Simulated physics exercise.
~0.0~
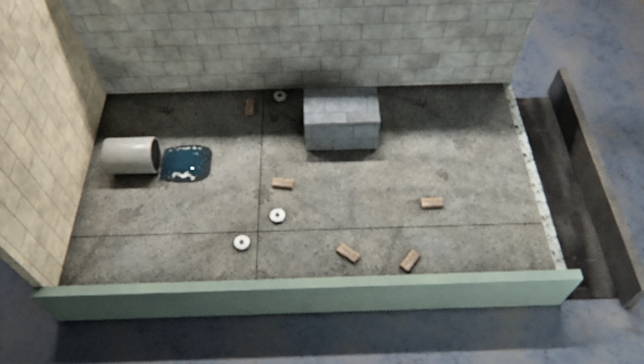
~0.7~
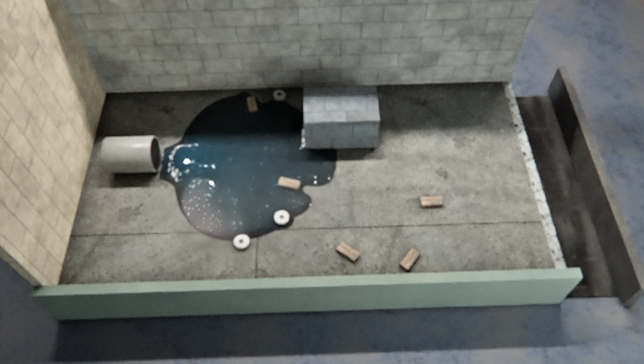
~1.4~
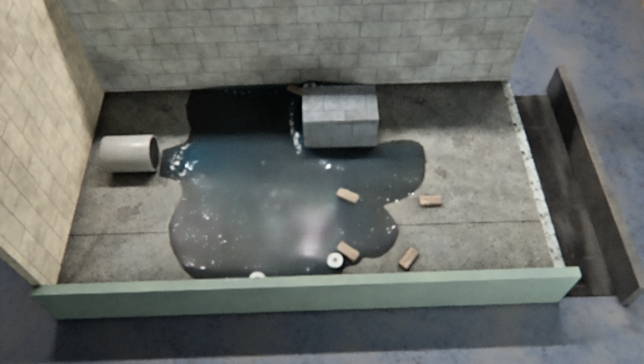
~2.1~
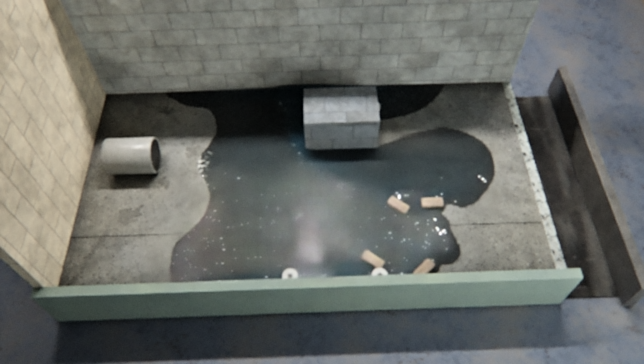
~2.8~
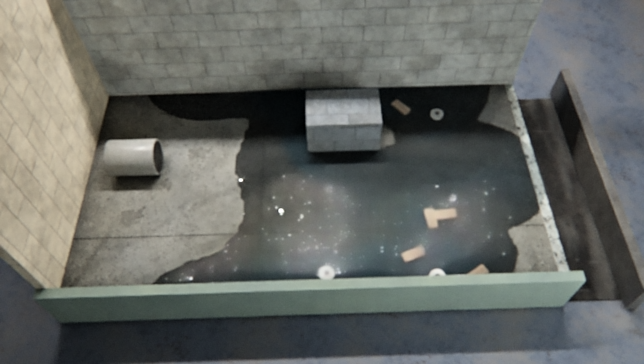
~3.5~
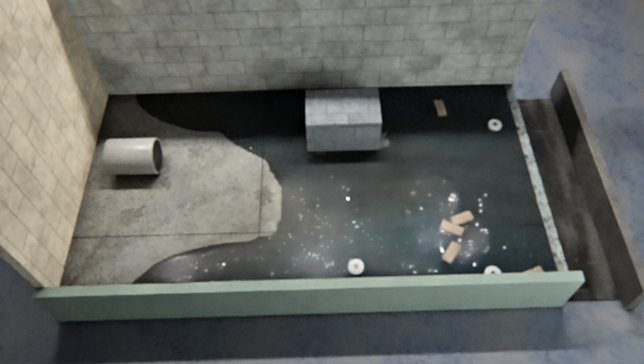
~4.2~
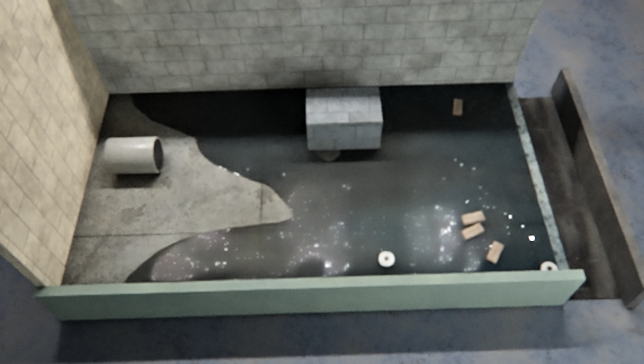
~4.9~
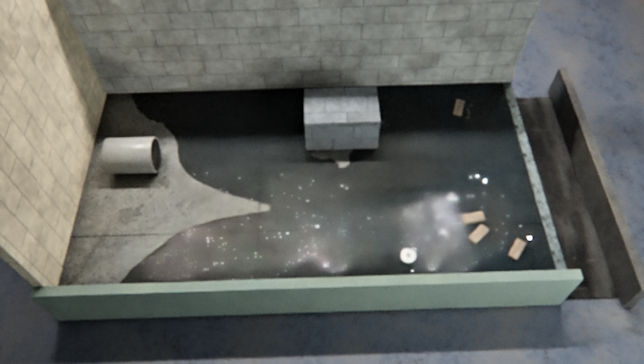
In a walled concrete room, dark water gushed from a pipe-like drum on the left and spread right around a grey block, carrying pale round lids and small tan blocks along until most had drifted rightward and water covered much of the floor.
